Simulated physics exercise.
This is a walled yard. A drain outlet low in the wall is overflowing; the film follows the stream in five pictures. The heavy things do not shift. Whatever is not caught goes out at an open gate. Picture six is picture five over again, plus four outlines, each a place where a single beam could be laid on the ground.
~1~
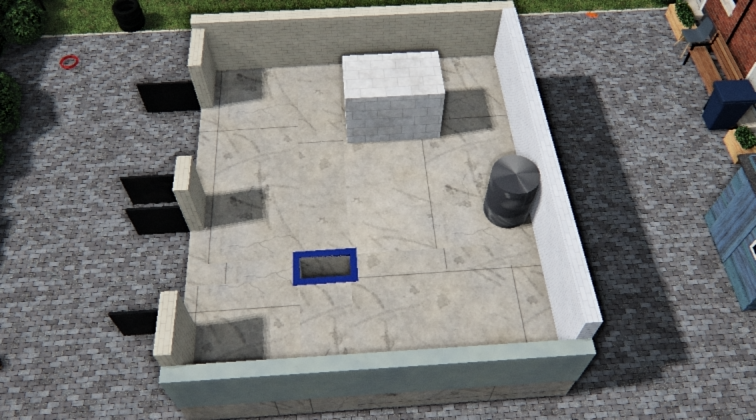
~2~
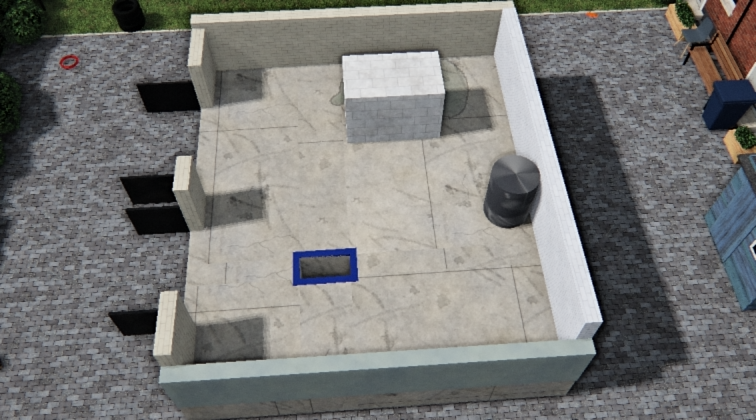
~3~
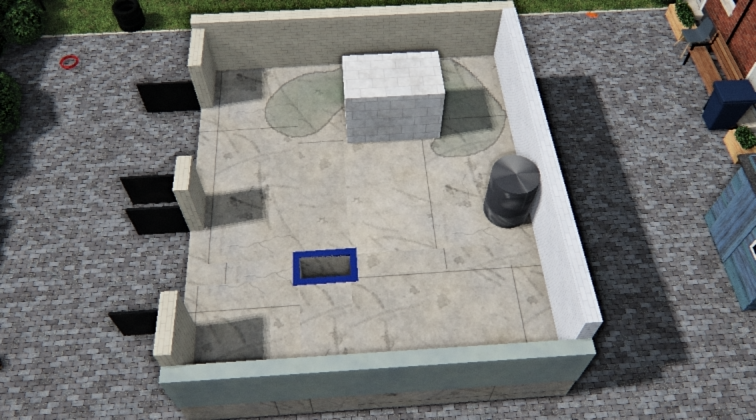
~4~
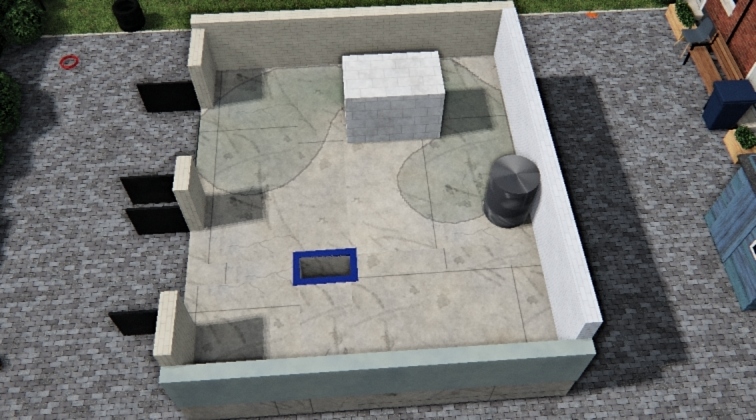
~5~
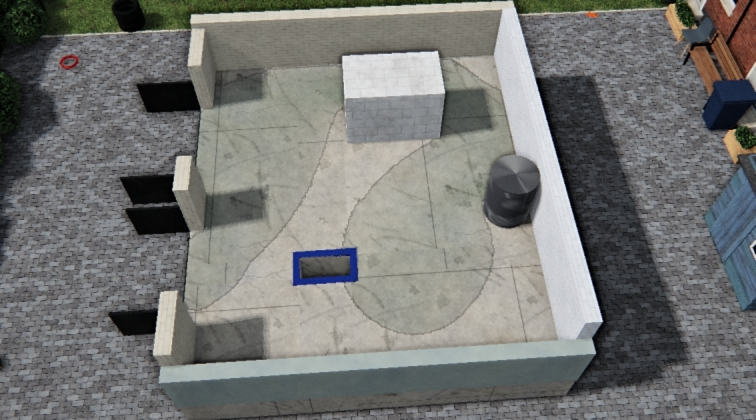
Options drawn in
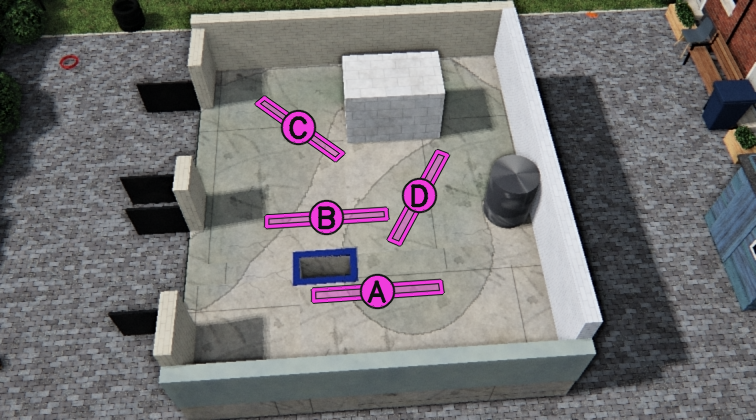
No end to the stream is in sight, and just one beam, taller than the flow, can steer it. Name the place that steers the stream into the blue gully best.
A.
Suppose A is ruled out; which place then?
Place C.
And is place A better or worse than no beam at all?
Place A is better.
On the marked copy, A from (313, 295) to (441, 286); B from (266, 221) to (386, 214); C from (260, 100) to (339, 156); D from (394, 241) to (442, 153).
With A, about 29 % of the stream goes into the blue gully, about 66 % out by the gates.
With B, about 6 % of the stream goes into the blue gully, about 89 % out by the gates.
With C, about 17 % of the stream goes into the blue gully, about 78 % out by the gates.
With D, about 5 % of the stream goes into the blue gully, about 91 % out by the gates.
